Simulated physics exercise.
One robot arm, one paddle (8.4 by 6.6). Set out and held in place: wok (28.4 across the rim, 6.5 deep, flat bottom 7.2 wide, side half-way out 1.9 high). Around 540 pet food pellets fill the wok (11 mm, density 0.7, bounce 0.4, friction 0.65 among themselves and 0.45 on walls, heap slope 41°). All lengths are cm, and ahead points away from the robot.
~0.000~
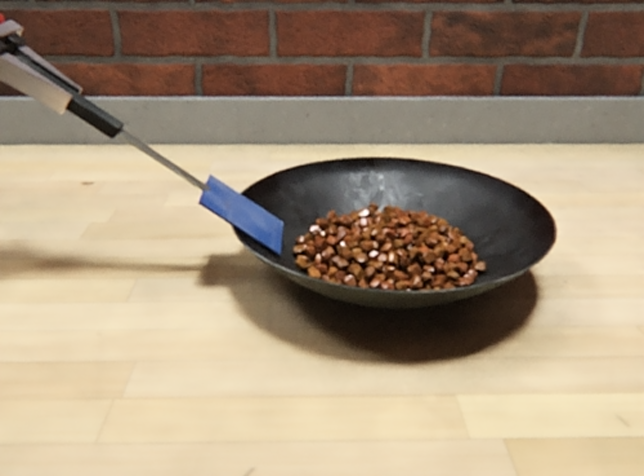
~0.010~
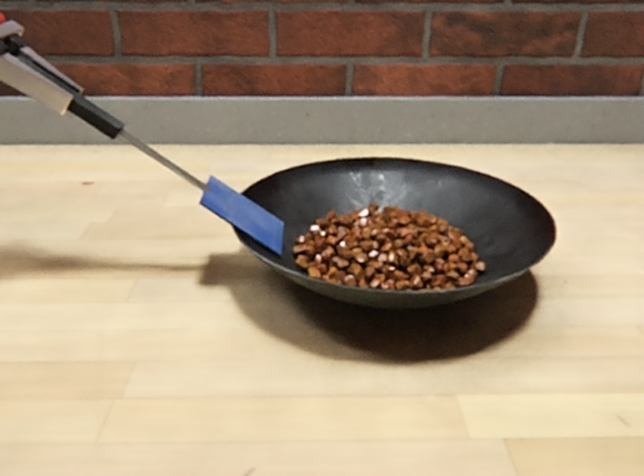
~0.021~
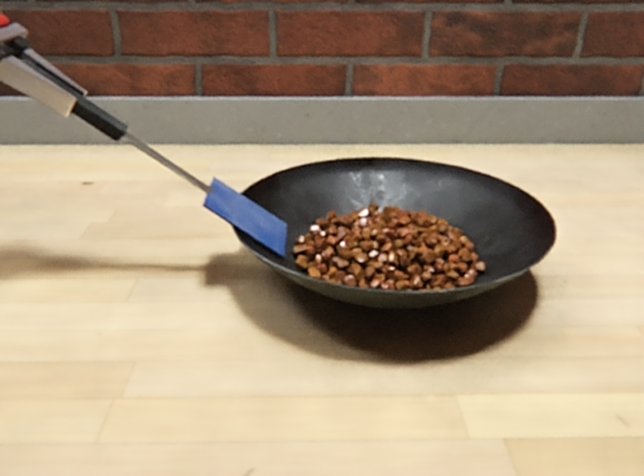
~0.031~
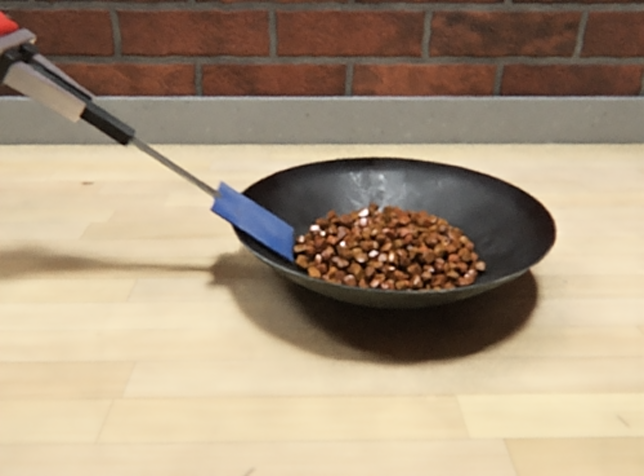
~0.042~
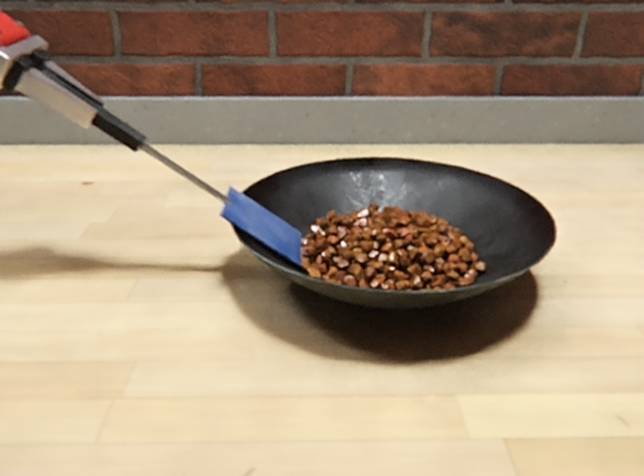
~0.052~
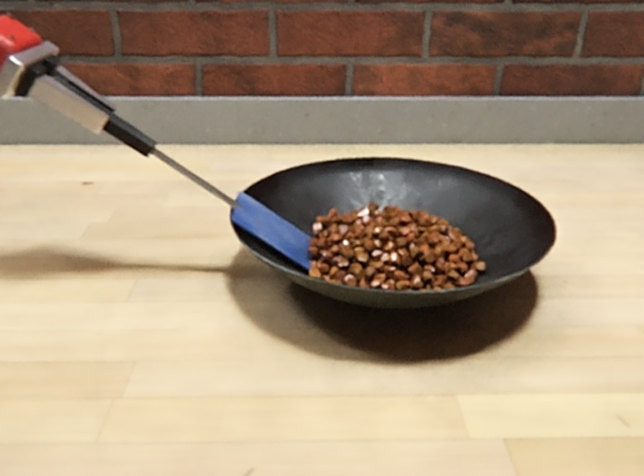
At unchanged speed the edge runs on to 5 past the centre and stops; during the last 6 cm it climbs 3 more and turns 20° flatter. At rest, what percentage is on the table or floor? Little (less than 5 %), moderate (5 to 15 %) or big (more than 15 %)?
On the table or floor the share is little, less than 5 %.
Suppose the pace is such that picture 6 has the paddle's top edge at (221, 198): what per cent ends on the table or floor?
Some 0 per cent.
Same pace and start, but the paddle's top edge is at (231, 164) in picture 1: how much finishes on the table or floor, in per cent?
Some 0 per cent.
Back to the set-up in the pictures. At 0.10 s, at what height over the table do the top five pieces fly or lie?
Roughly 7 cm.
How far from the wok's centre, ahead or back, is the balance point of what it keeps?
Some 5.0 cm ahead.
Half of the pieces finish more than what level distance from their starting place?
About 5 cm.
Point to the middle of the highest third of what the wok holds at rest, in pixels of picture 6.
Near (487, 226).
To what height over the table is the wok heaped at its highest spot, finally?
About 7.5 cm.
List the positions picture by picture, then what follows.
In the first frame, paddle top edge at (204, 188), sloping 37°; upper third of the load around (389, 240), from x 300 to 480, top at y 210; 545 in the wok.
In the second frame, paddle top edge at (205, 188), sloping 37°; upper third of the load around (389, 240), from x 300 to 480, top at y 210.
In the third frame, paddle top edge at (208, 190), sloping 37°; upper third of the load around (389, 240), from x 300 to 480, top at y 210.
In the fourth frame, paddle top edge at (216, 195), sloping 37°; upper third of the load around (389, 240), from x 300 to 480, top at y 210.
In the fifth frame, paddle top edge at (225, 200), sloping 37°; upper third of the load around (389, 240), from x 305 to 480, top at y 210.
In the sixth frame, paddle top edge at (235, 205), sloping 37°; upper third of the load around (389, 238), from x 310 to 480, top at y 210; 545 in the wok.
After 0.10 s, sloping 37°, highest piece 7 above the table; 545 in the wok.
After 0.15 s, sloping 30°, highest piece 8 above the table; 544 in the wok, 1 on the blade or in flight.
After 0.38 s, sloping 17°, highest piece 7 above the table; 533 in the wok, 12 on the table or floor.
After 1.43 s, sloping 17°, highest piece 7 above the table; 533 in the wok, 12 on the table or floor.
At rest, 533 in the wok, 12 on the table or floor. That is 2 % on the table or floor.
